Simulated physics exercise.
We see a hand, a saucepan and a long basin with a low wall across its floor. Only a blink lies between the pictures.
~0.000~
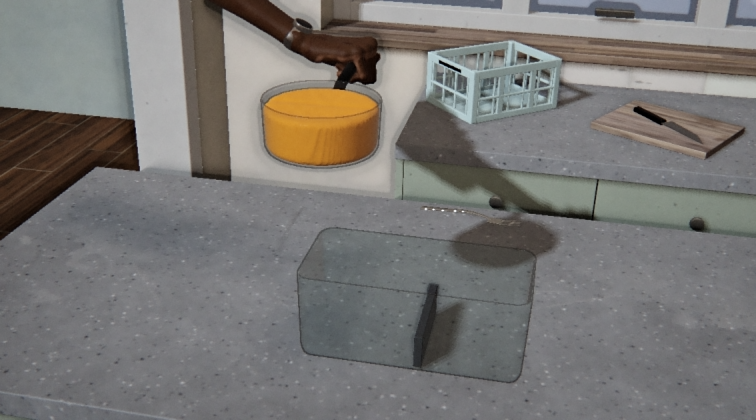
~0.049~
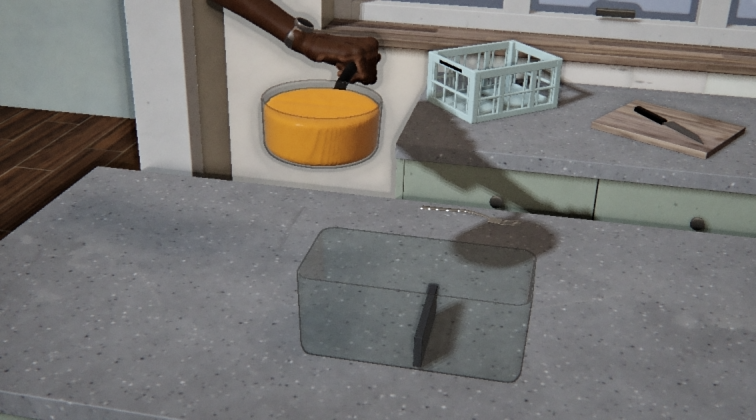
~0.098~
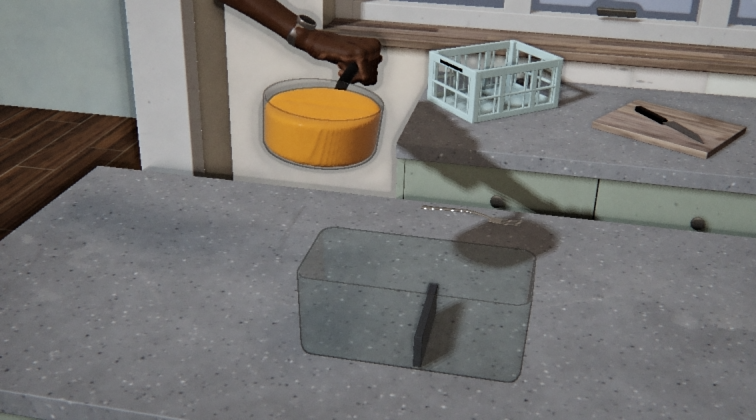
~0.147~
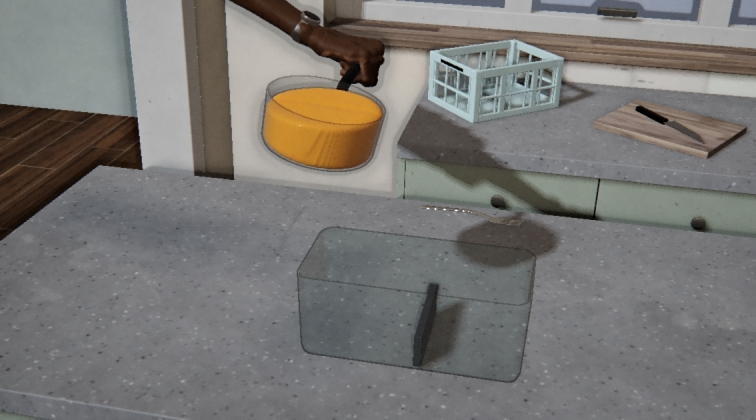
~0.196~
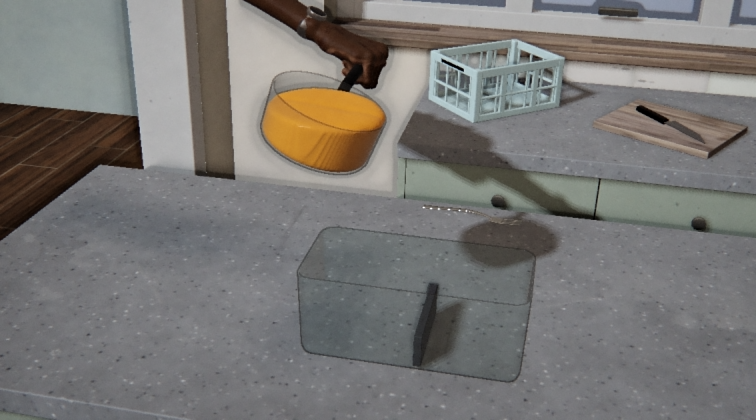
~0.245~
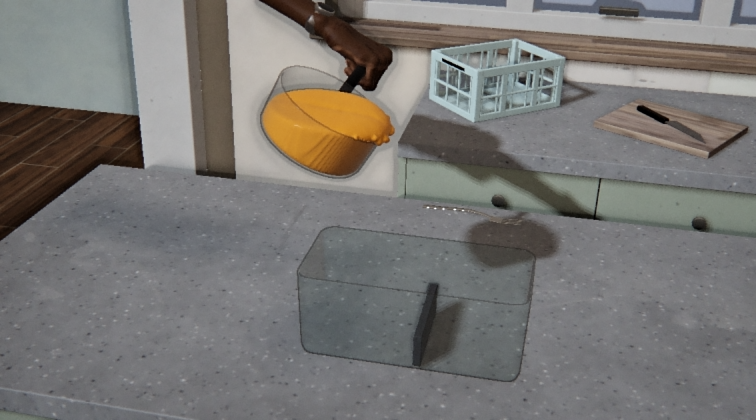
To begin with, a hand holds a clear saucepan of orange juice level above a counter, behind an empty see-through basin with a low dark wall across its floor. The hand then tilts the pan steadily to the right, and the juice shifts toward the lowered rim and begins to bulge over its edge.
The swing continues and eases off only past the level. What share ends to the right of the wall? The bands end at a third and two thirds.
It comes to between a third and two thirds.
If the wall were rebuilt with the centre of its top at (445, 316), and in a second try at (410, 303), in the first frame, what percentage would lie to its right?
About 20 and 70 per cent.
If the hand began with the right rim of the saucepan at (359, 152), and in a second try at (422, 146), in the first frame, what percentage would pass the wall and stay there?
In turn 10 and 75 in a hundred.
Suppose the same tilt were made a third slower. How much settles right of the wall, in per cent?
It comes to 60 per cent or so.
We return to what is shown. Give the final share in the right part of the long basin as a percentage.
Near 50 %.
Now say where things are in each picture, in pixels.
In the first picture, it leans 0°; its right rim is at (380, 105); the juice meets the walls at (268, 100) and (379, 110); the long basin's rim runs from (310, 252) to (534, 279); the wall's top is at (427, 311).
In the second picture, it leans 1°; its right rim is at (380, 106); the juice meets the walls at (269, 100) and (379, 111).
In the third picture, it leans 5°; its right rim is at (382, 110); the juice meets the walls at (270, 99) and (380, 113).
In the fourth picture, it leans 11°; its right rim is at (383, 117); the juice meets the walls at (271, 97) and (383, 114).
In the fifth picture, it leans 19°; its right rim is at (384, 126); the juice meets the walls at (272, 100) and (385, 121); 1 per cent is over the edge.
In the sixth picture, it leans 29°; its right rim is at (383, 136); the juice meets the walls at (271, 98) and (382, 127); 6 per cent is over the edge.
Then, 0.52 s in, the tilt is 84° and 30 per cent is still to pour, 4 is left of the wall and 12 right of it.
Then, 0.72 s in, the tilt is 93° and 9 per cent is still to pour, 29 is left of the wall and 52 right of it.
Then, 0.92 s in, the tilt is 93° and 2 per cent is still to pour, 44 is left of the wall and 47 right of it.
Then, 1.15 s in, the tilt is 93° and 1 per cent is still to pour, 49 is left of the wall and 48 right of it.
Finally, 51 per cent lies left of the wall, 48 right of it and 2 outside.
